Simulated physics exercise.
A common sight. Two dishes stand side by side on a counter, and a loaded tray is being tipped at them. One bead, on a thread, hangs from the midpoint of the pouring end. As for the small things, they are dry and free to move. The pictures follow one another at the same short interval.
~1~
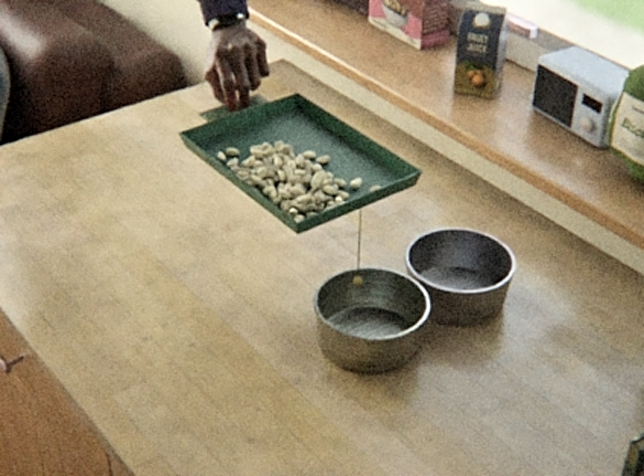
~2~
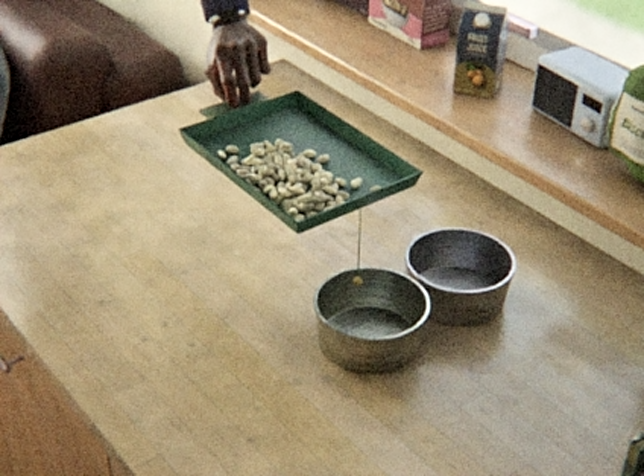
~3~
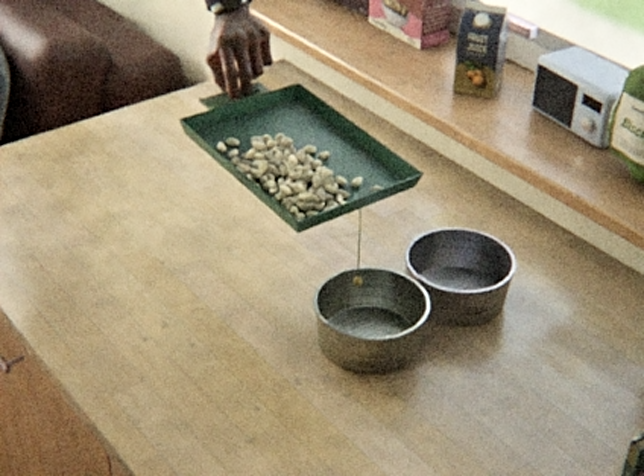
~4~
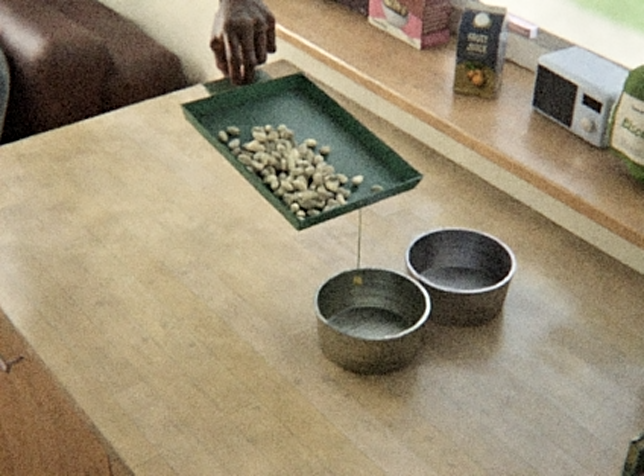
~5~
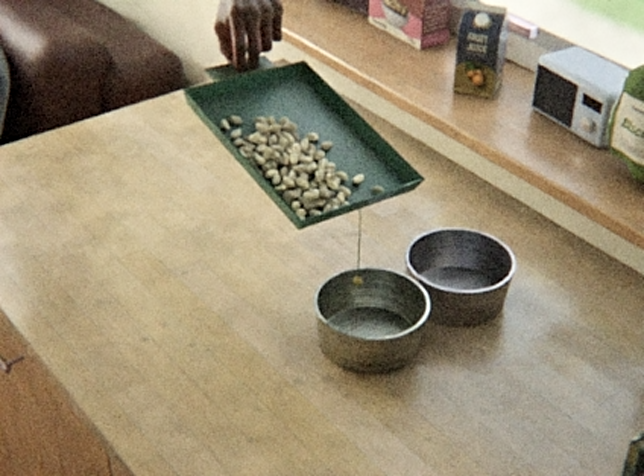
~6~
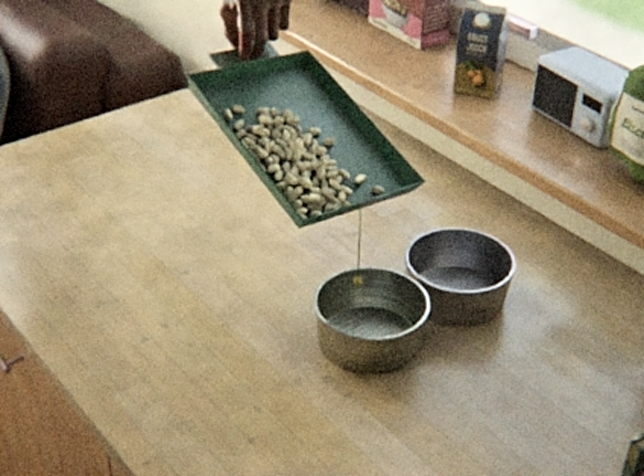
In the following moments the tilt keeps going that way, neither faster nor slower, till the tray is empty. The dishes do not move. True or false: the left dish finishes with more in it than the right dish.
True.
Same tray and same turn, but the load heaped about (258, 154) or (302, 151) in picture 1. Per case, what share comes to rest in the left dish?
Near 50 per cent and near 50 per cent.
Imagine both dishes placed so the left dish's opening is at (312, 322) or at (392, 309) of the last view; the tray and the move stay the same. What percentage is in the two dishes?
You'd see roughly 70 per cent first and roughly 90 per cent second.
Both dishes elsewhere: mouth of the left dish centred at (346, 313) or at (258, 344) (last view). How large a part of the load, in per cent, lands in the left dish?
30 and 0 in a hundred.
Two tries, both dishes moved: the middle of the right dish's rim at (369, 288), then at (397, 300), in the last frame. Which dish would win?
Place 1 - the dish at right; place 2 - the dish at right.
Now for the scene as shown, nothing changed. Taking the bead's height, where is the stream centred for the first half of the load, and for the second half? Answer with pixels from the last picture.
It goes through near (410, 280) first, then near (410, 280).
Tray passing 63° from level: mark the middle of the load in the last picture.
Roughly at (363, 182).
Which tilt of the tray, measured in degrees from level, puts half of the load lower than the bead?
Roughly 110°.
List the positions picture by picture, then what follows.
Corners of the pouring end (298, 219) and (416, 170), level; middle of the load (289, 176), white beans; left dish (407, 347); right dish (496, 300); bead on its thread (358, 281), in the first picture.
Corners of the pouring end (298, 219) and (416, 171), level; middle of the load (289, 175), in the second picture.
Corners of the pouring end (299, 218) and (417, 172), tipped barely, lowest at the right corner; middle of the load (289, 171), in the third picture.
Corners of the pouring end (301, 217) and (418, 174), tipped a little, lowest at the right corner; middle of the load (291, 166), in the fourth picture.
Corners of the pouring end (302, 216) and (419, 177), tipped a little, lowest at the right corner; middle of the load (292, 160), in the fifth picture.
Corners of the pouring end (304, 216) and (419, 179), tipped clearly, lowest at the right corner; middle of the load (295, 155); left dish (407, 347); right dish (496, 300), in the sixth picture.
Just after the last frame, tray tipped steeply; almost all on the tray; just a few in the air.
A moment on, tray tipped past a quarter turn; roughly two thirds on the tray; about a tenth in the left dish; about a tenth in the right dish; just a few outside both; about a tenth in the air.
Further on, tray tipped past a quarter turn; roughly two thirds in the left dish; roughly a quarter in the right dish; about a tenth outside both.
When it is over, tray tipped past a quarter turn; roughly two thirds in the left dish; roughly a quarter in the right dish; about a tenth outside both.
